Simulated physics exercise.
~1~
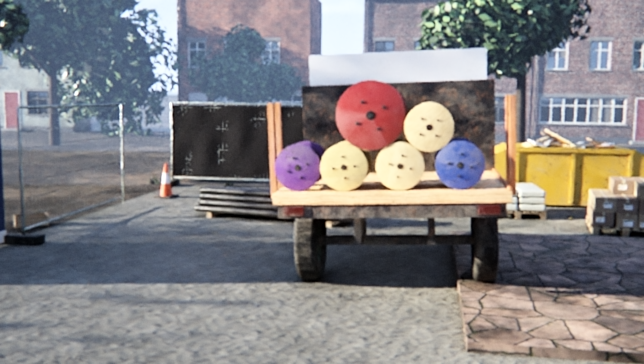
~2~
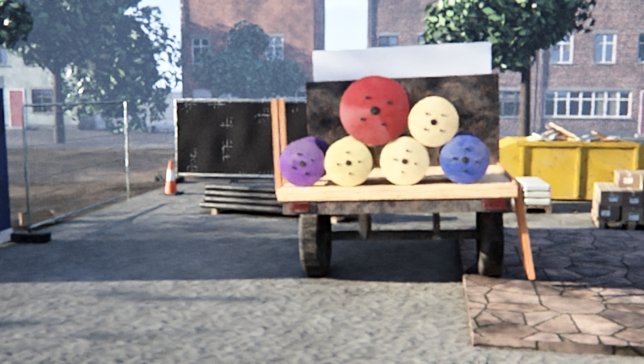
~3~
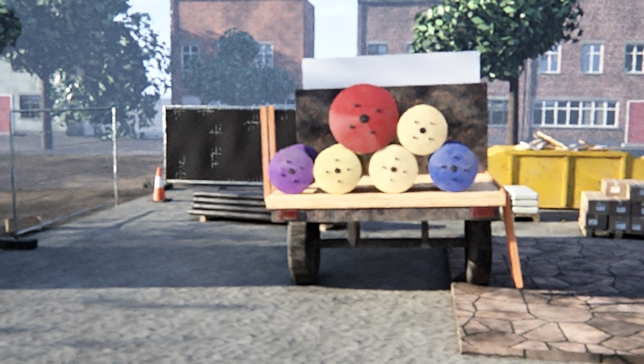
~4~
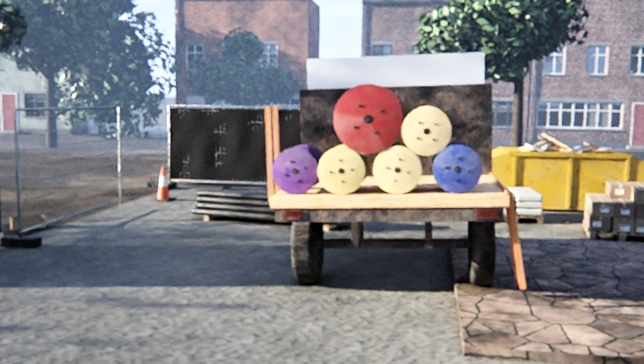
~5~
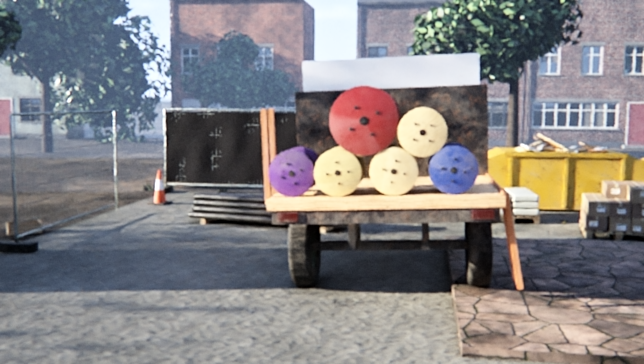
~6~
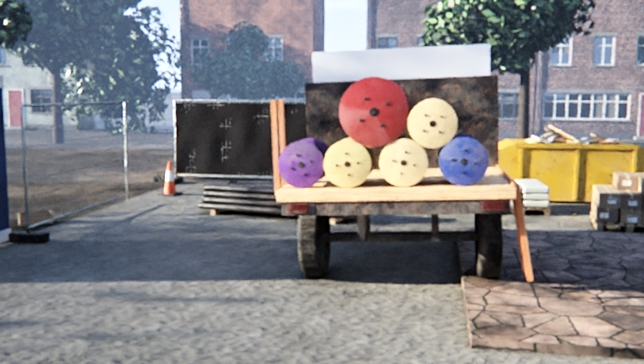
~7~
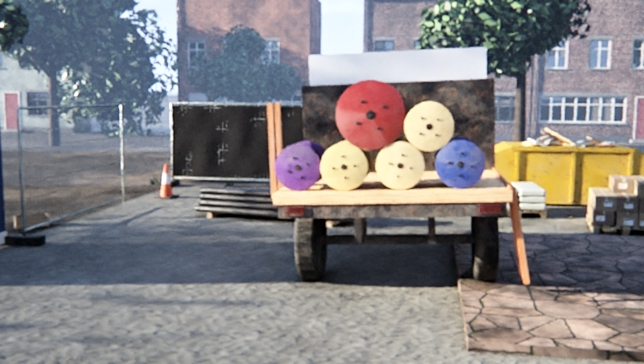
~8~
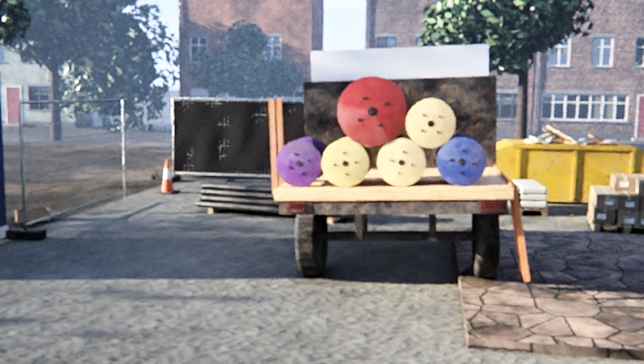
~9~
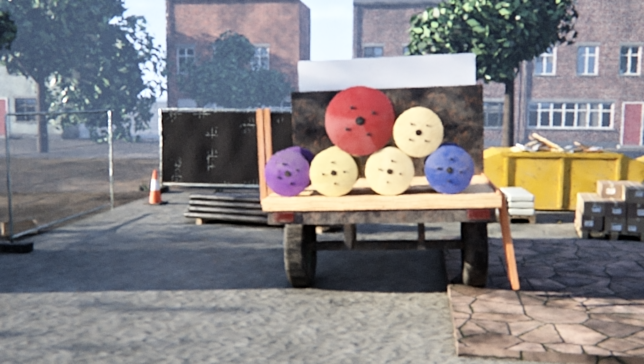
In this clip, six round cable reels, one large red, three cream, one purple and one blue, sit stacked on a parked flatbed trailer. The right-hand post swings out and down, the left one stays upright, and every reel remains in place on the deck.
